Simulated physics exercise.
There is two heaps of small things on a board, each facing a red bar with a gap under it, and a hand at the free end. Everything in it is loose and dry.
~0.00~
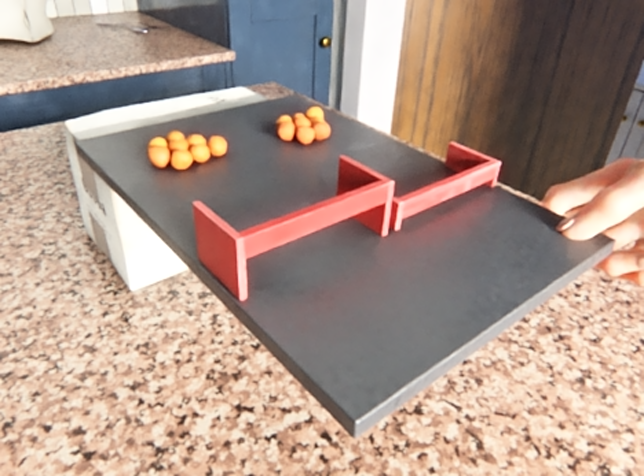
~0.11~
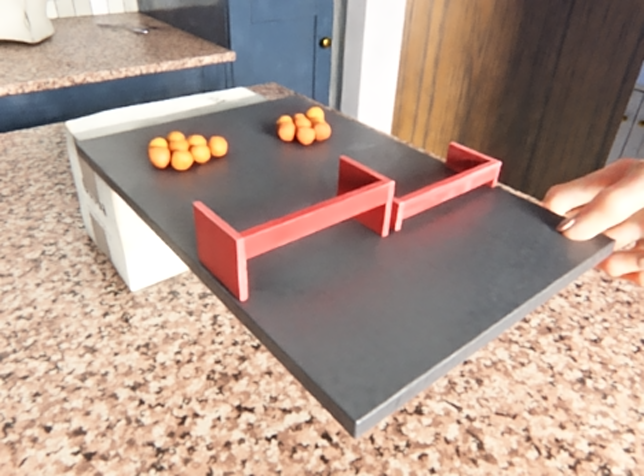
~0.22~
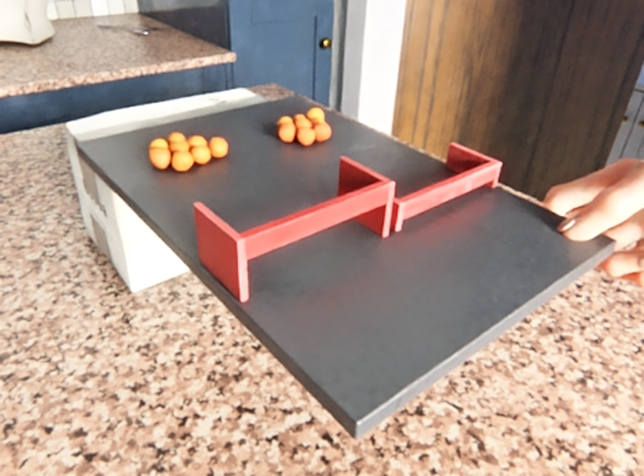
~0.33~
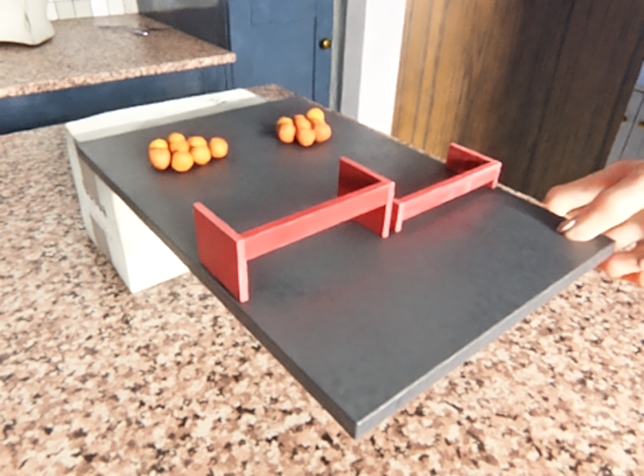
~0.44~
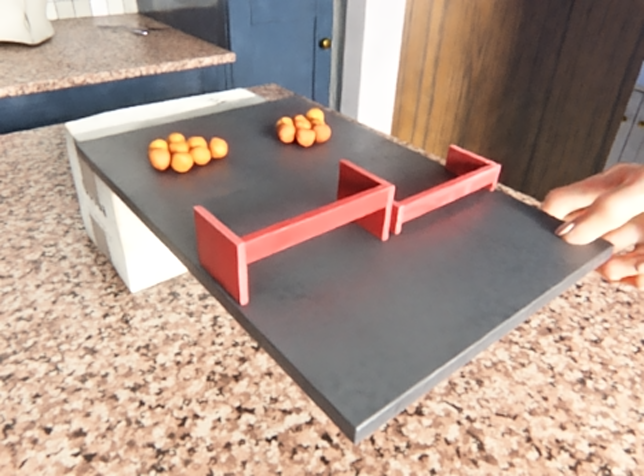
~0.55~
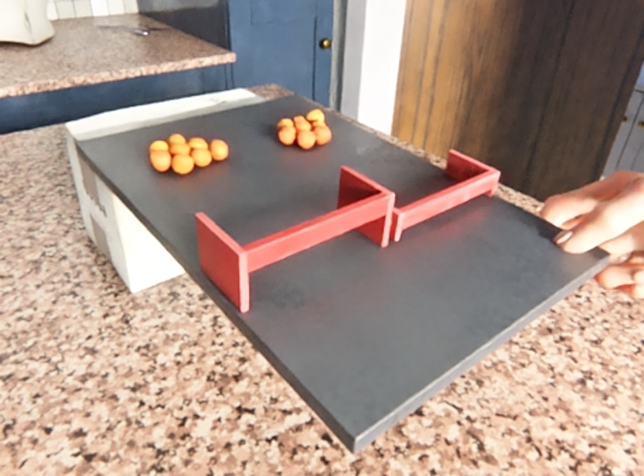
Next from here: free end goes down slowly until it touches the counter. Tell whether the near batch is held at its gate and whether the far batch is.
In the end the near batch will likely find a way out; the far batch will likely find no way out.
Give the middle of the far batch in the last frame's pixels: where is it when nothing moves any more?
Its centre ends up around (406, 282).
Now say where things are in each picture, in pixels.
In the first frame, held end of the board (357, 405), level; box (193, 177), nearly half as high as the board is long; near batch (179, 150), a few coated peanuts; far batch (302, 127), a few coated peanuts; near gate (320, 216), its slot higher than a piece; far gate (449, 188), its slot lower than a piece.
In the second frame, held end of the board (357, 406), level; far batch (303, 127).
In the third frame, held end of the board (358, 406), level; near batch (179, 151).
In the fourth frame, held end of the board (358, 407), level; far batch (303, 128).
In the fifth frame, held end of the board (357, 411), level; near batch (179, 152).
In the sixth frame, held end of the board (356, 421), down by 2°; box (194, 179); near batch (180, 154), not moving; far batch (303, 131), not moving; near gate (321, 229); far gate (449, 198).
By 1.01 s, board sloping at 12°; near batch where it was; far batch where it was.
By 1.50 s, board sloping at 22°; near batch on its way down; far batch on its way down.
By 2.09 s, board resting at 25°; near batch every one past its gate; far batch has reached its gate.
When it is over (2.6 s), board resting at 25°; near batch every one past its gate; far batch gathered behind its gate.
